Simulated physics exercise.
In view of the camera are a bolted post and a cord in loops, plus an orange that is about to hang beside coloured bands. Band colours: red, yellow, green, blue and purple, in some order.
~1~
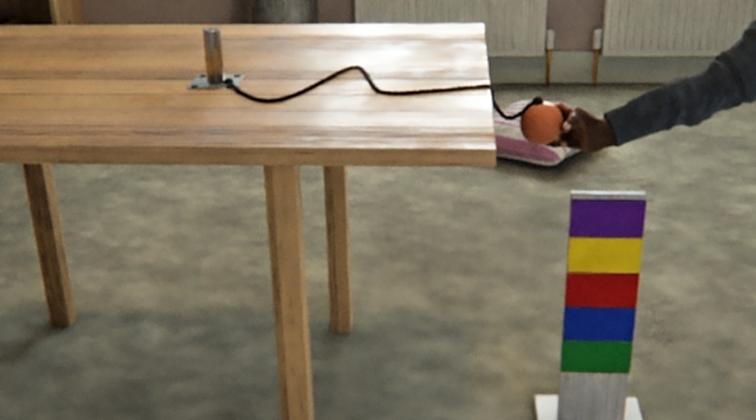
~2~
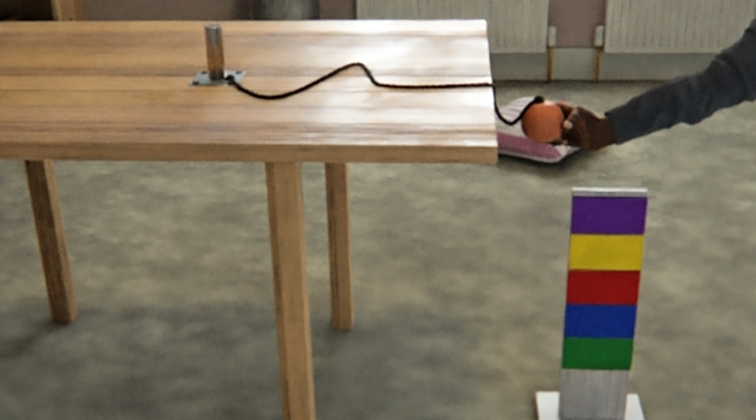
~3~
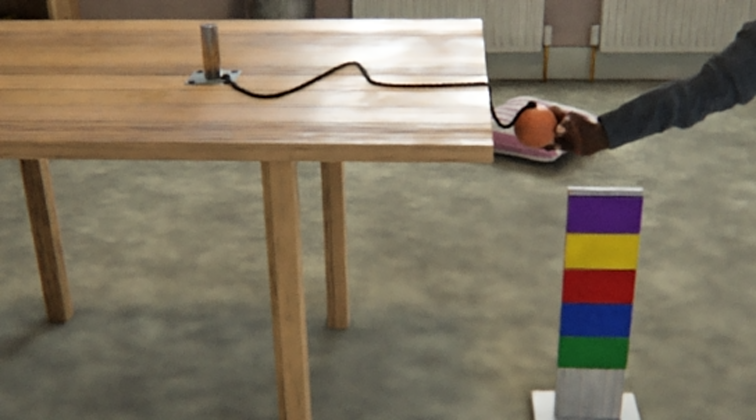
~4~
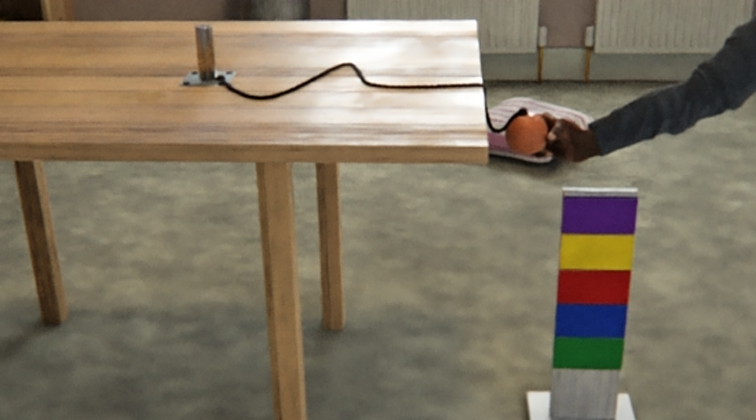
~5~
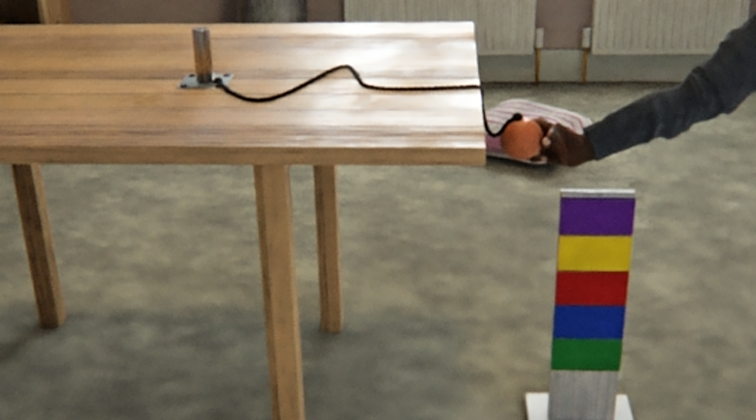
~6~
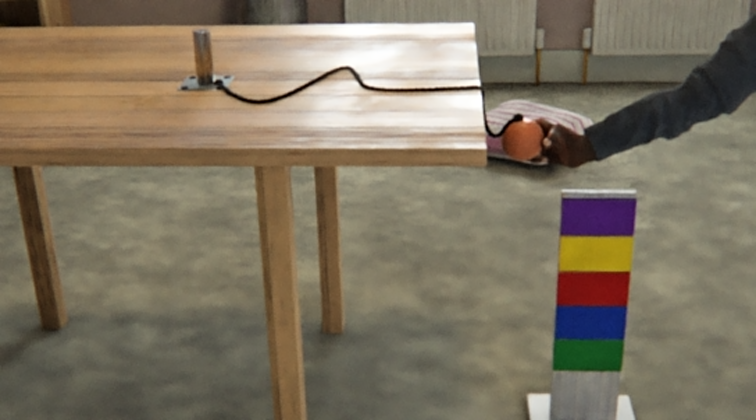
A hand holds a corded orange ball beside the table and lowers it slightly leftward.
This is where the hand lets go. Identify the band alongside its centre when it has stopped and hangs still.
Its centre is alongside the blue band.
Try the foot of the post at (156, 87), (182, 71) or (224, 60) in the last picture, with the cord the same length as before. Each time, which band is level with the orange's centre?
Red, red, blue.
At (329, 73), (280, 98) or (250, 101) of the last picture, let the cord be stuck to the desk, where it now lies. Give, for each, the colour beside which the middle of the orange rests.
First try yellow, second try red, third try red.
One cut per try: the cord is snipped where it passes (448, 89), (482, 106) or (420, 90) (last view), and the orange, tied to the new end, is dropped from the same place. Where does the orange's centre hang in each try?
First try near (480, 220), second near (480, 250), third near (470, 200).
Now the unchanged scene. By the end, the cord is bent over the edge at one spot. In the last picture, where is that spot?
It lies at about (358, 76).
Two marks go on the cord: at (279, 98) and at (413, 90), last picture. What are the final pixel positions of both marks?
In that view they reach (324, 83) and (480, 173).
A little later, orange near (508, 315); level with blue.
Next, orange near (445, 321); level with blue.
Later still, orange near (493, 325); level with blue.
When it is over, orange near (472, 325); level with blue. Its middle rests at the blue band.
